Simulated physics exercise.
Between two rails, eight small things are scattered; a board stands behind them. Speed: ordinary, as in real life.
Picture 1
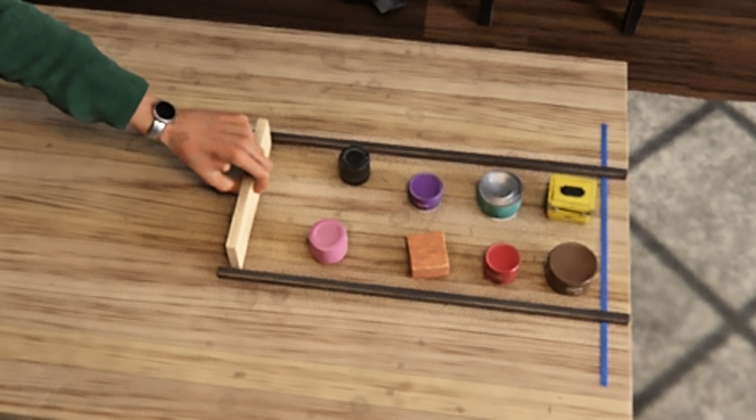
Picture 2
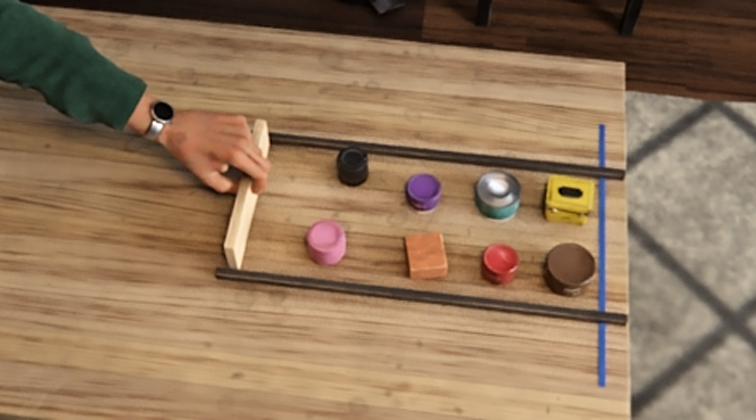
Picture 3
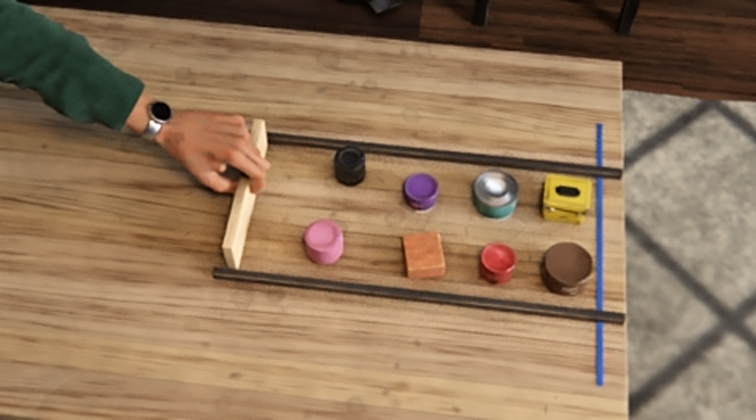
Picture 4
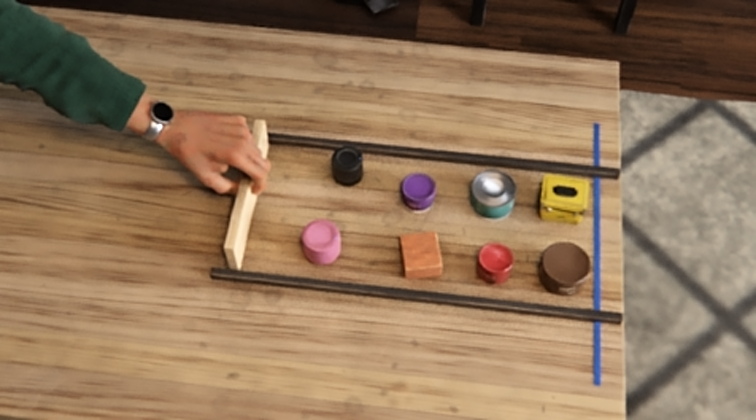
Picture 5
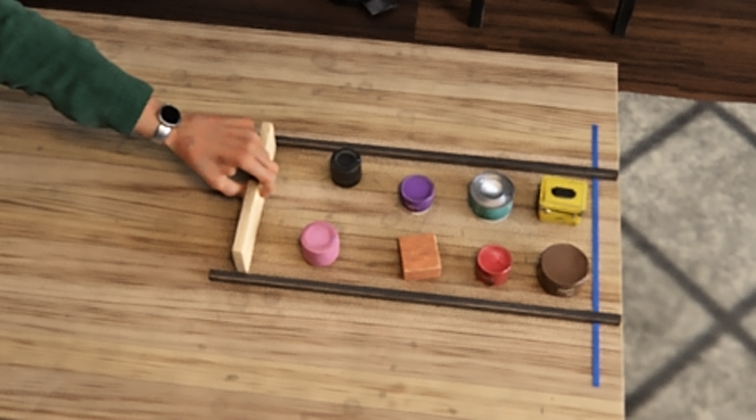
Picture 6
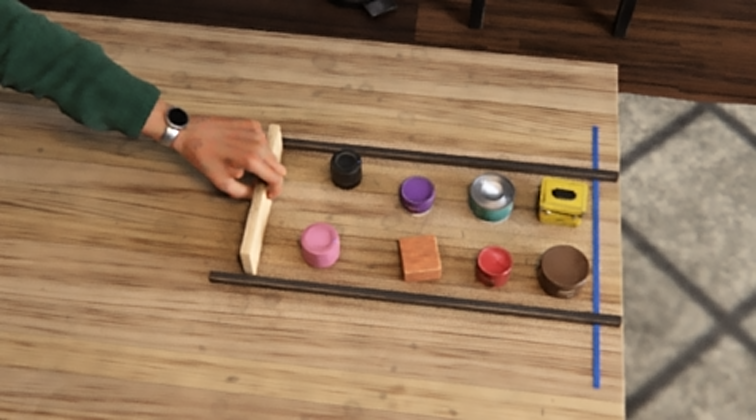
The clip opens on a hand in a green sleeve holding a light wooden board behind eight small tubs, pots and blocks between two dark rails, with a blue strip to the right. At first the board stays nearly still against the rails, then the hand slides it slightly right, while the objects keep their arrangement.
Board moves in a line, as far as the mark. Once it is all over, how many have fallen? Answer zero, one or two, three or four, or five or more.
When it is over, five or more have fallen.
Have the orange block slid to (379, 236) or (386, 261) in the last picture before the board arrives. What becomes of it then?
The orange block stays in place, then drops away.
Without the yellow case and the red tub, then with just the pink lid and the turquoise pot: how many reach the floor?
You'd see 3 fallen, and 3 in the other try.
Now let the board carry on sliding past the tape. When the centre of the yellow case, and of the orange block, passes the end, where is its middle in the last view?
The middle is at (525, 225) when it's the yellow case, and at (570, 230) when it's the orange block.
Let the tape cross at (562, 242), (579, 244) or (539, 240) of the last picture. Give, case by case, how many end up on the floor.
3, 5, 3.
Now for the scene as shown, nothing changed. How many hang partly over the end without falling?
Number: 3.
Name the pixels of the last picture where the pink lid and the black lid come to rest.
Around (617, 277) and around (614, 191).
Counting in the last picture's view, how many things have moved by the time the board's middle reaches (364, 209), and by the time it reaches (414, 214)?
The first number is 2, the next one 5.
Early on, none off yet; brown tub at rest near (563, 272); yellow case at rest near (562, 202); red tub at rest near (494, 267).
A while later, none off yet; brown tub travelled a little near (579, 274); yellow case at rest near (562, 202); red tub travelled about its own width near (537, 277).
Further along, one off so far; brown tub leaning well over near (651, 305); yellow case travelled about its own width near (632, 206); red tub travelled well along near (623, 299).
Finally, the number that fall off is five or more; lost, orange block, turquoise pot, red tub, yellow case and brown tub.
